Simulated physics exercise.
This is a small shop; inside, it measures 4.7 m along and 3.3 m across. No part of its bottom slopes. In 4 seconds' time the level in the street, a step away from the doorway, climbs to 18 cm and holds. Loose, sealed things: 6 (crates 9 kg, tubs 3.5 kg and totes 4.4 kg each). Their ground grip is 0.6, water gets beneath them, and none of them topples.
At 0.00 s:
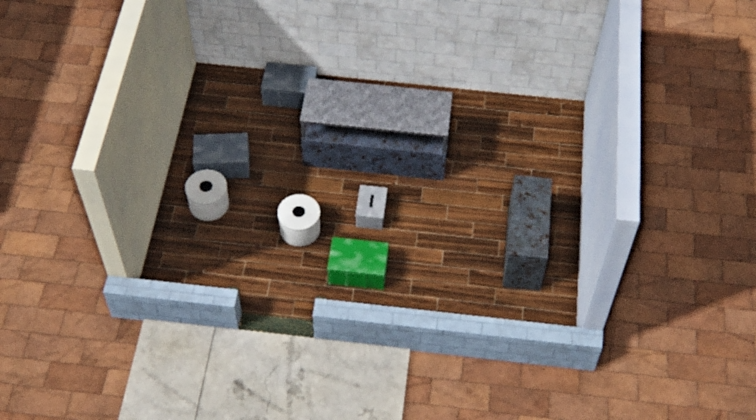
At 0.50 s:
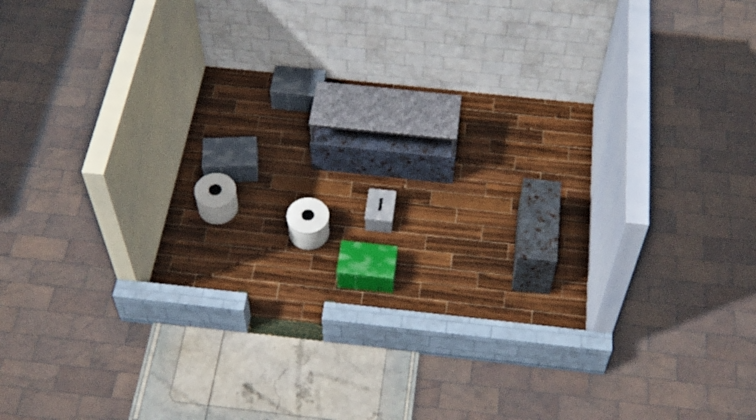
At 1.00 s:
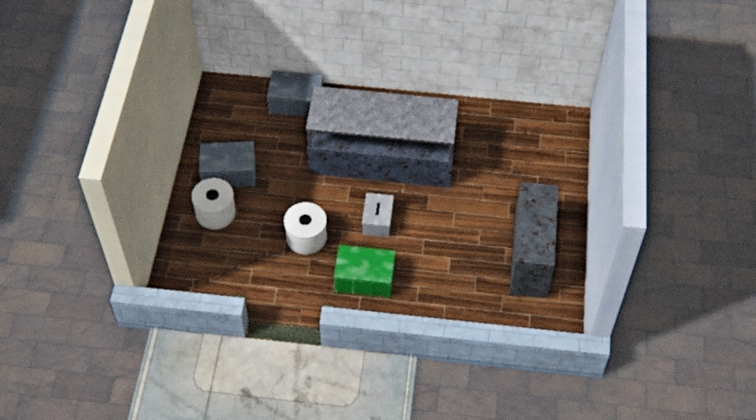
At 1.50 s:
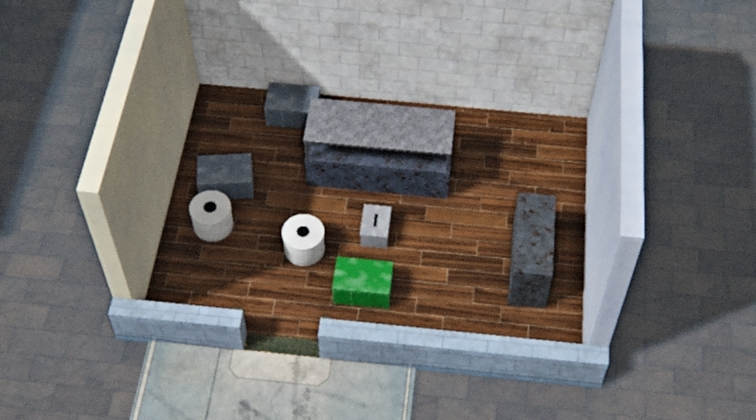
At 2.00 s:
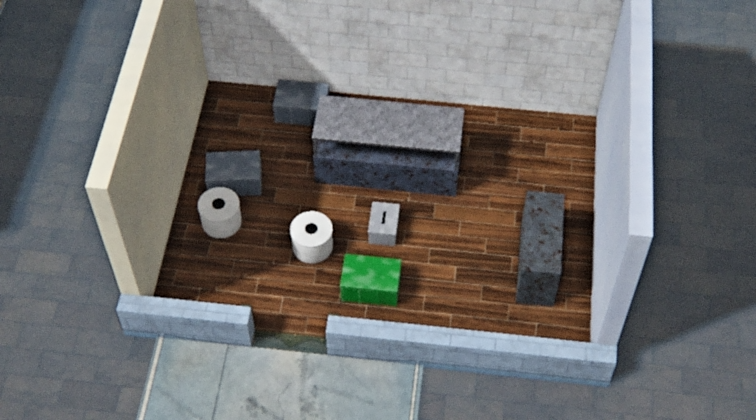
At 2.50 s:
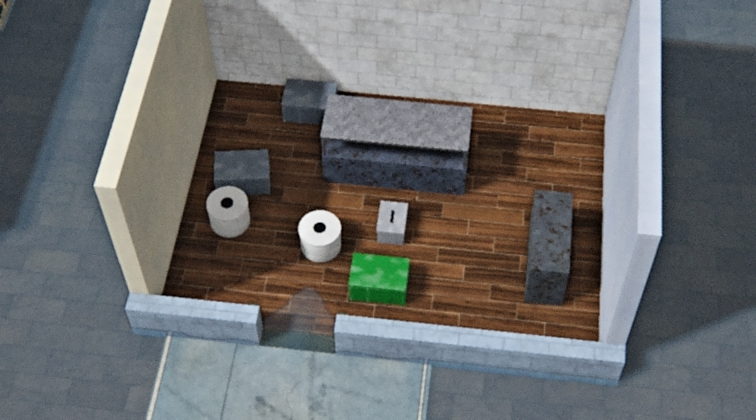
At first, a small open-topped shop with a green crate, two white tubs and grey blocks on its wooden floor stands amid reddish-brown paving. The paving outside turns grey, then bluish, as the view shifts slightly. Finally, a small patch of water shows just inside the doorway, while nothing indoors moves.
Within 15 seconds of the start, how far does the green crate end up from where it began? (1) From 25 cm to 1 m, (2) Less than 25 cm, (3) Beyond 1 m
1.
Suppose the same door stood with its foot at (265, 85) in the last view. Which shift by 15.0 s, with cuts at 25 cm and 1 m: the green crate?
That would leave the green crate a long way off.
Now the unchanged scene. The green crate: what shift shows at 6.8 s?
Around 60 centimetres.
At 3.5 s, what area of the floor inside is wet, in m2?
Close to 2.0 m2, I'd say.
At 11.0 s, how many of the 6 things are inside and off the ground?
Tally: 6 of them.
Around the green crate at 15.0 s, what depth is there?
Around 5 cm.
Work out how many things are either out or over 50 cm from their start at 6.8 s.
By then 4.
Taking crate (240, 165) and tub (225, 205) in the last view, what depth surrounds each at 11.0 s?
About 10 and 6 cm.
After 3.5 s the green crate is near (379, 272), 0.0 m from its start, aground; 0 afloat.
After 6.8 s the green crate is near (429, 251), 0.6 m from its start, aground; 3 afloat.
After 11.0 s the green crate is near (451, 258), 0.8 m from its start, afloat; 6 afloat.
After 15.0 s the green crate is near (420, 259), 0.5 m from its start, afloat; 6 afloat.
